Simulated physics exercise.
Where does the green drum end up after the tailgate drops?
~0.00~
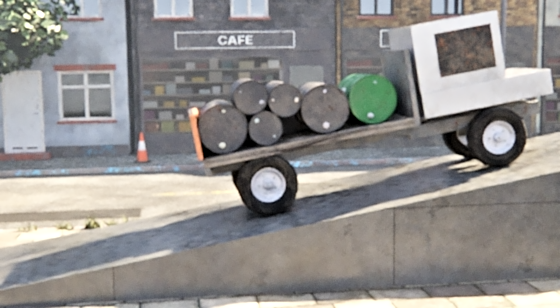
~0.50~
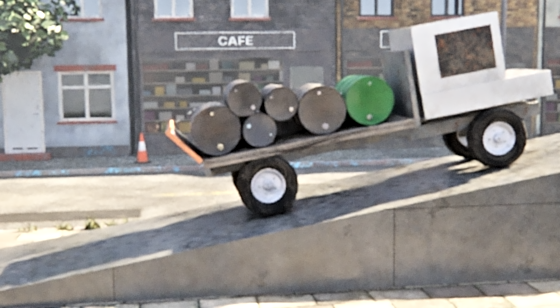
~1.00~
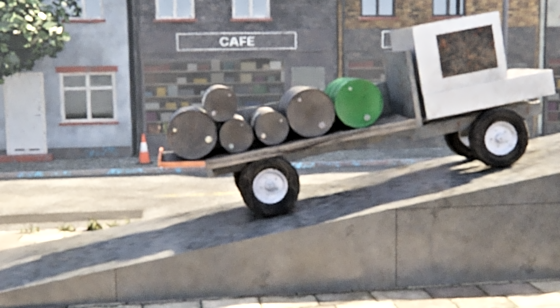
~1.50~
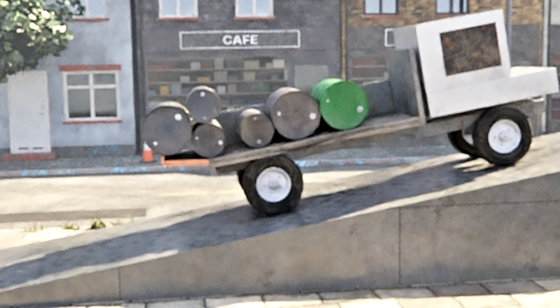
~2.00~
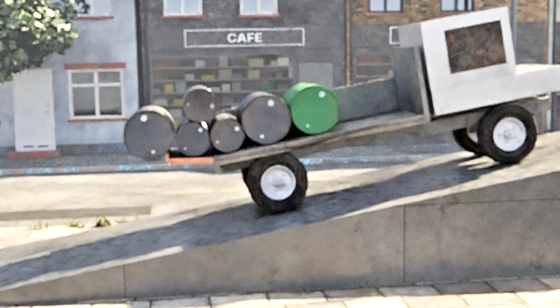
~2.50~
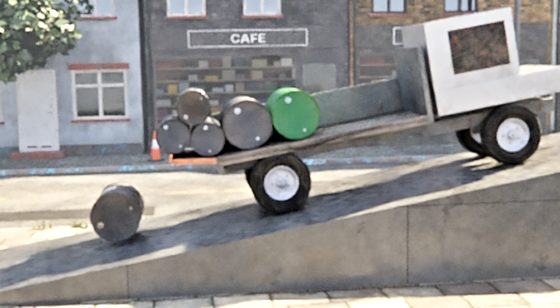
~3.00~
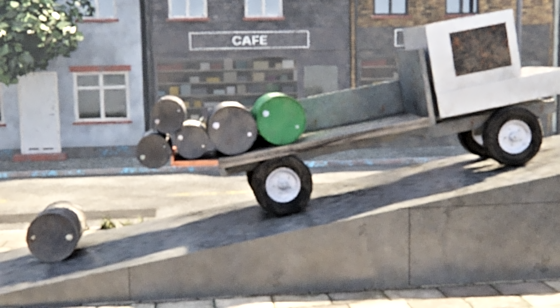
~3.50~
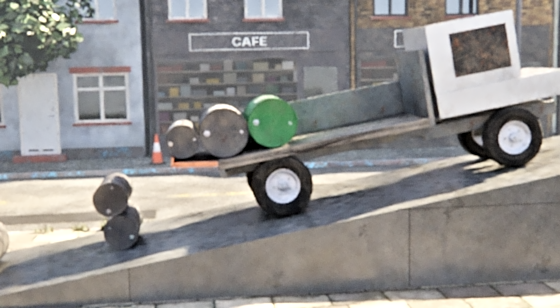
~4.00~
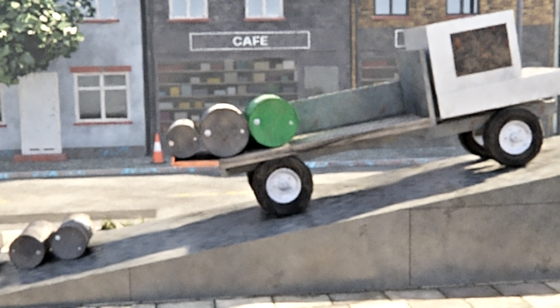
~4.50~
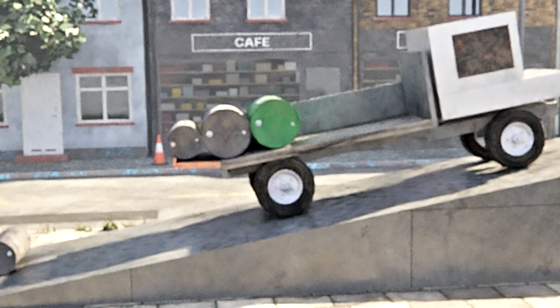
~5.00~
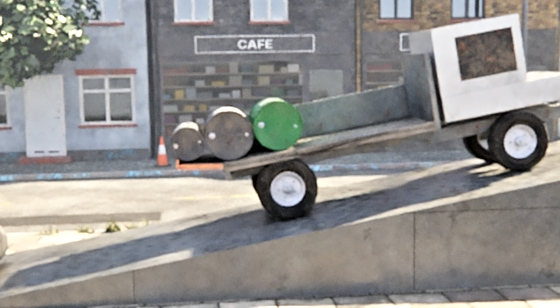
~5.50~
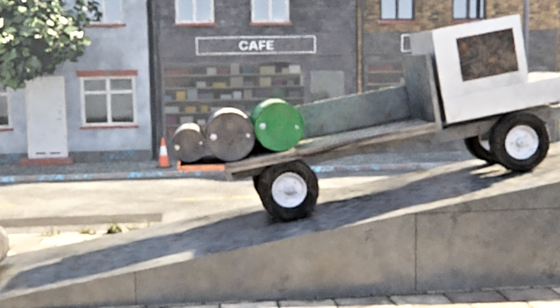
It ends inside the bed of the pick-up, toward the tail end, just behind the two grey drums that are still aboard.
At the start, a white pick-up stands on a slope across from a cafe, its low tail end to the left, with grey drums and a green one held behind an upright orange tailgate. The tailgate swings down to the left until it lies nearly level with the bed, and the drums roll after it. One grey drum drops off the end and rolls away down the slope. Two more grey drums fall and follow it to the left. At the end, two grey drums and the green one sit still in a row near the open tail.
